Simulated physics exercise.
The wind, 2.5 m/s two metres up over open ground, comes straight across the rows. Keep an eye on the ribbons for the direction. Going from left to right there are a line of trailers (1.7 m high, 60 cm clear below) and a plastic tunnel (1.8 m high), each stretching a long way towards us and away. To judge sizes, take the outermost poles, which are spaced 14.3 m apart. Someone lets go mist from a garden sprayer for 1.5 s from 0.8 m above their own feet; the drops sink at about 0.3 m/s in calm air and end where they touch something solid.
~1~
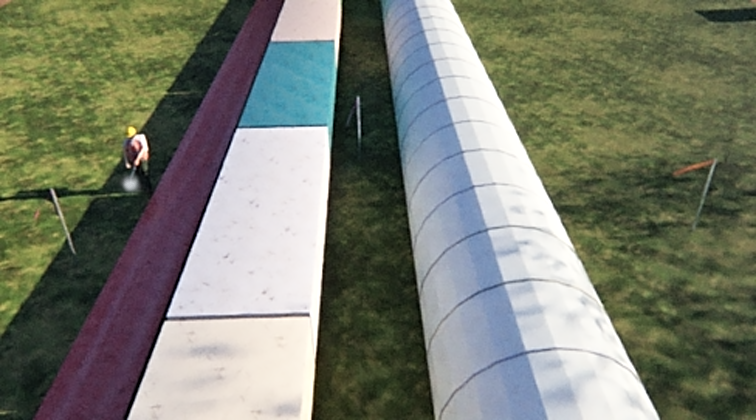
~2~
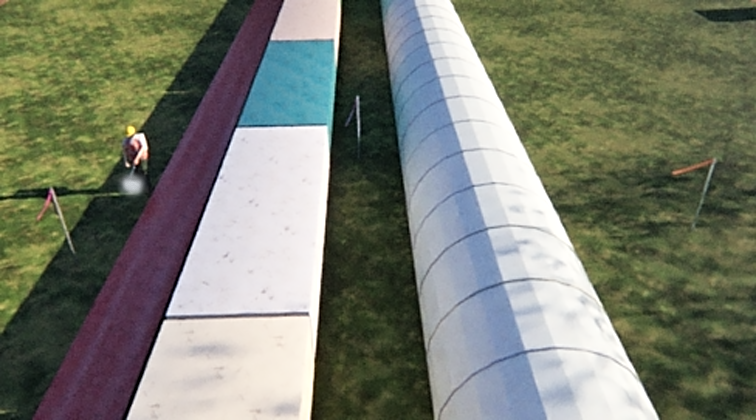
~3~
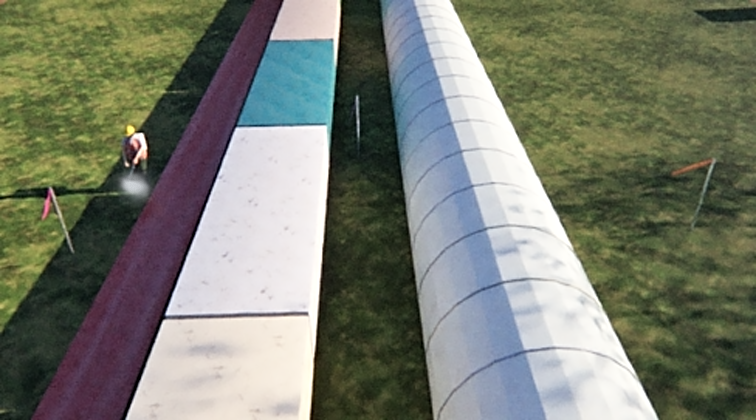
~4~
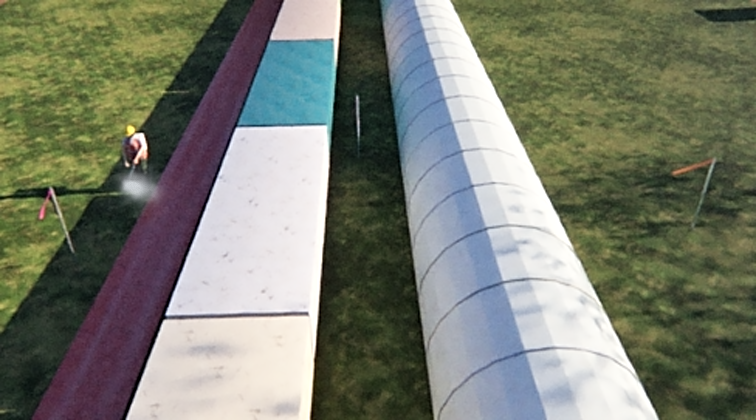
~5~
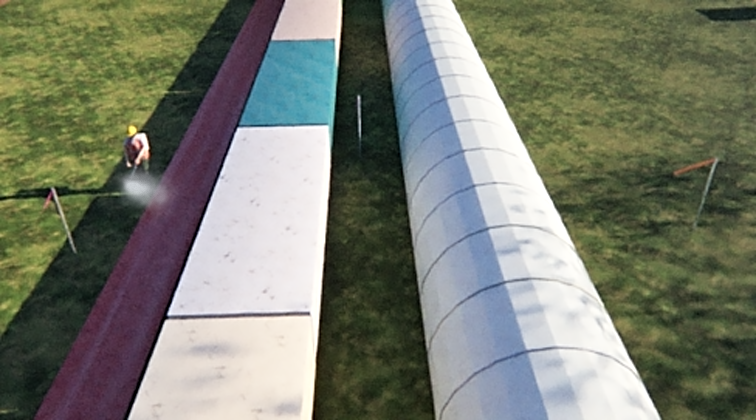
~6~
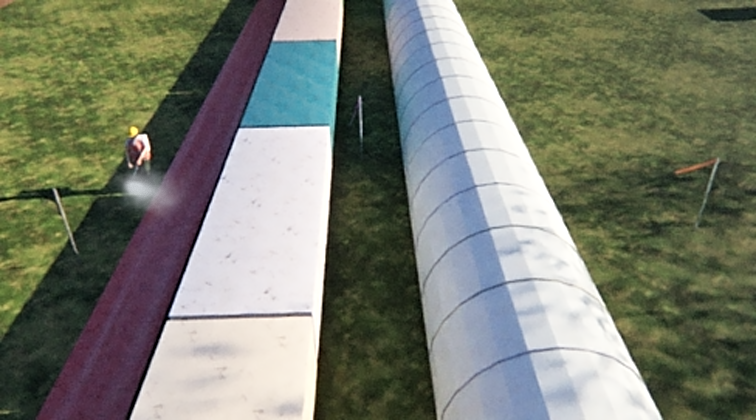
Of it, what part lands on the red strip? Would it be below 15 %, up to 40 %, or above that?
I would say more than 40 %.
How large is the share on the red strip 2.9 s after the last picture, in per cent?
45 per cent or so.
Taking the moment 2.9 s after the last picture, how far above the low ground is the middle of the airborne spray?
Middle height: Approx. 0.4 m.
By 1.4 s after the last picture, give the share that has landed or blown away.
It comes to around 25 per cent.
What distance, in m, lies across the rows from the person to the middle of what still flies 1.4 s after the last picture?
Around 1.0 m.
Then, 1.4 s after the last picture, 75 % is in the air or yet to come; 22 % lies on the red strip; the middle of what still flies is 0.5 m above the low ground, near (166, 193).
Then, 2.9 s after the last picture, 41 % is in the air or yet to come; 46 % lies on the red strip; the middle of what still flies is 0.5 m above the low ground, near (187, 192).
Then, 6.9 s after the last picture, 9 % is in the air or yet to come; 54 % lies on the red strip.
Then, 18.9 s after the last picture, 0 % is in the air or yet to come; 56 % lies on the red strip.
Then, 43.9 s after the last picture, 0 % is in the air or yet to come; 56 % lies on the red strip.
